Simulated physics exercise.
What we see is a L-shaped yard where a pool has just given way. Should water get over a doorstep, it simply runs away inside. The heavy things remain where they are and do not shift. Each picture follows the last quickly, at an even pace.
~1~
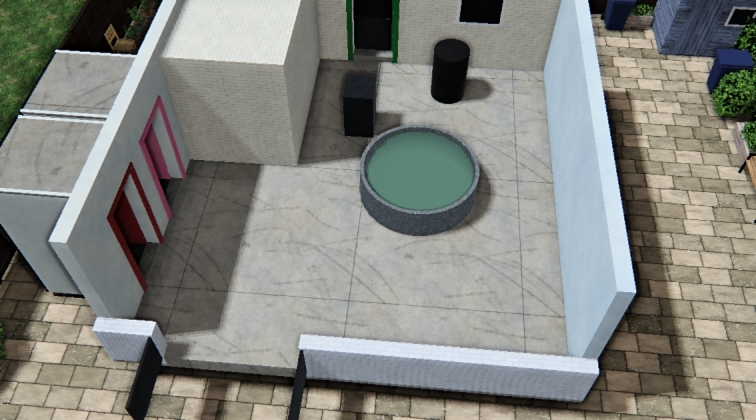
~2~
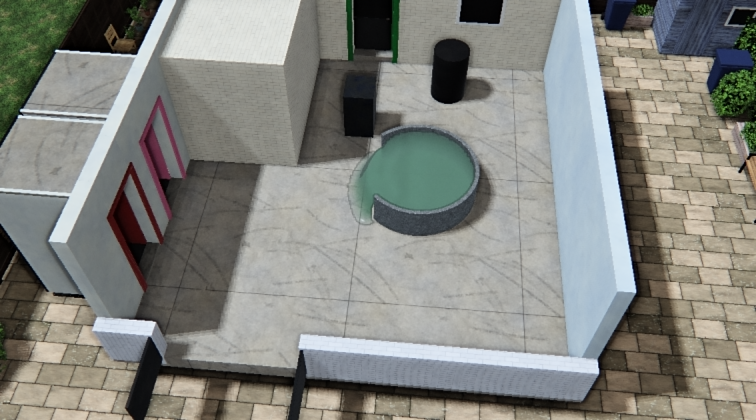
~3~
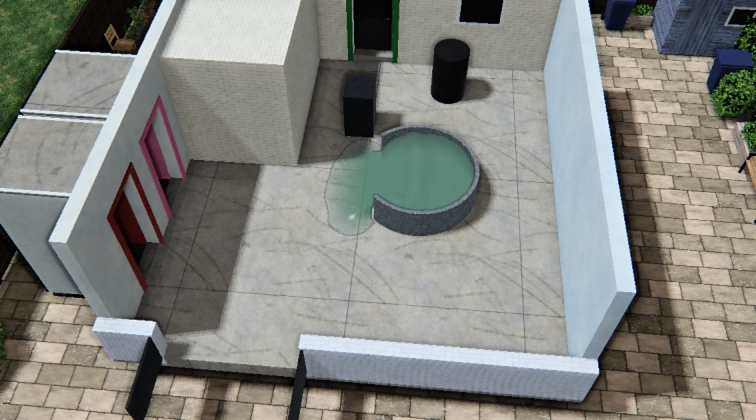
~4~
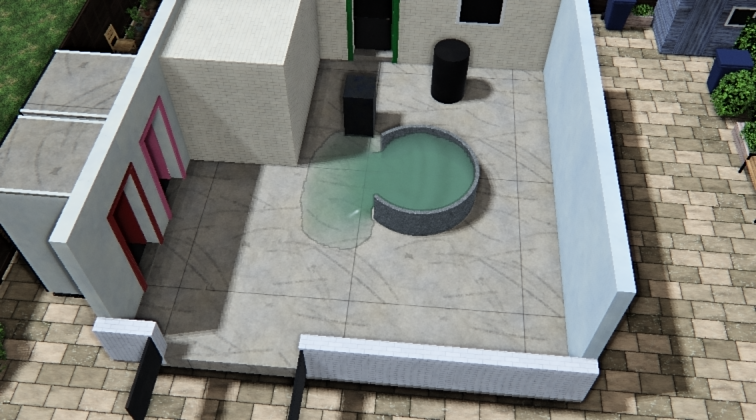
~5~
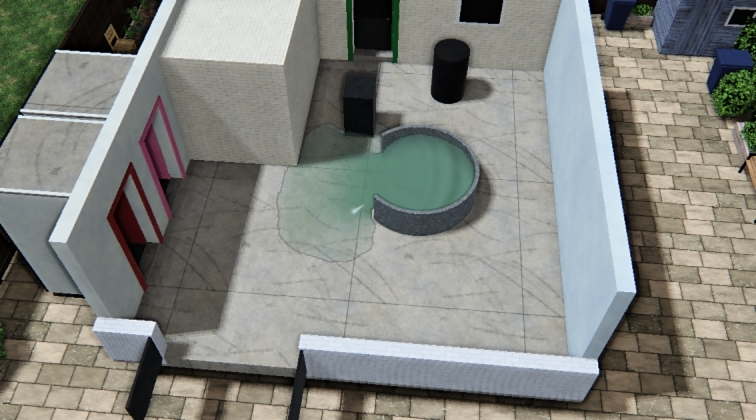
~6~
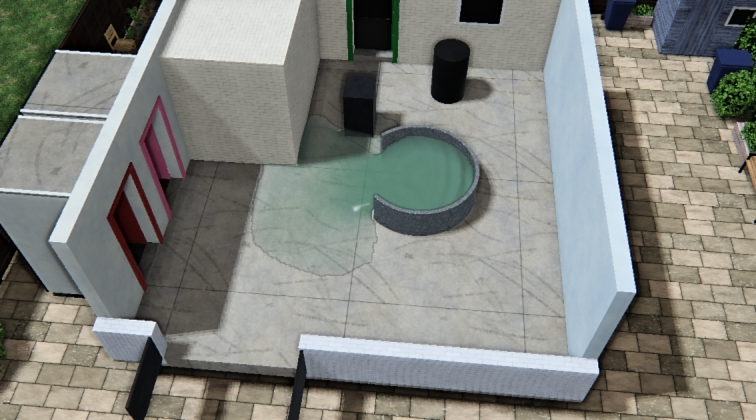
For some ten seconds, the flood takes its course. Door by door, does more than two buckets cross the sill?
Result: The red door is going to be swamped, the green door is going to stay within two buckets, the pink door is going to be swamped.
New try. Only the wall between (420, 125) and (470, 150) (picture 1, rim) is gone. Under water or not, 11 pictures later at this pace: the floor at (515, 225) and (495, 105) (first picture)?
Respectively: Parched and drenched.
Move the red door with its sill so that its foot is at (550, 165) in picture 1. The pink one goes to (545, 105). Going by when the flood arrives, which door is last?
That's the red-painted one.
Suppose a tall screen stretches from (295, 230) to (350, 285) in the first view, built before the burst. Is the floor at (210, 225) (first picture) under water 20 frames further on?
Submerged.
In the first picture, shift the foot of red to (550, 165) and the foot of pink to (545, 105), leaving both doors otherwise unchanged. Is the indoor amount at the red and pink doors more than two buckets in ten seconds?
As I see it, the red one stays within limit while the pink one stays within limit.
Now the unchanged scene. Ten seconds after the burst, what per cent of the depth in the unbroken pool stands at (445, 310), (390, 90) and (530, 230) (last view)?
The depth comes out near 2, 8 and 2 per cent.
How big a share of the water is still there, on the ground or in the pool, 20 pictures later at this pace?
About 84 %.
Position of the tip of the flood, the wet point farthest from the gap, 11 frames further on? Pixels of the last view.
Estimated pixel: (134, 321).
A moment on, water covers 30 % of the floor; the red door not reached, the green door not reached, the pink door wet at the sill, nothing in.
Next, water covers 40 % of the floor; the red door under two buckets in, the green door wet at the sill, nothing in, the pink door over two buckets in.
Then, water covers 40 % of the floor; the red door over two buckets in, the green door wet at the sill, nothing in, the pink door far over two buckets in.
Later, water covers 60 % of the floor; the red door far over two buckets in, the green door wet at the sill, nothing in, the pink door far over two buckets in.
In the end, water covers 85 % of the floor; the red door far over two buckets in, the green door wet at the sill, nothing in, the pink door far over two buckets in.
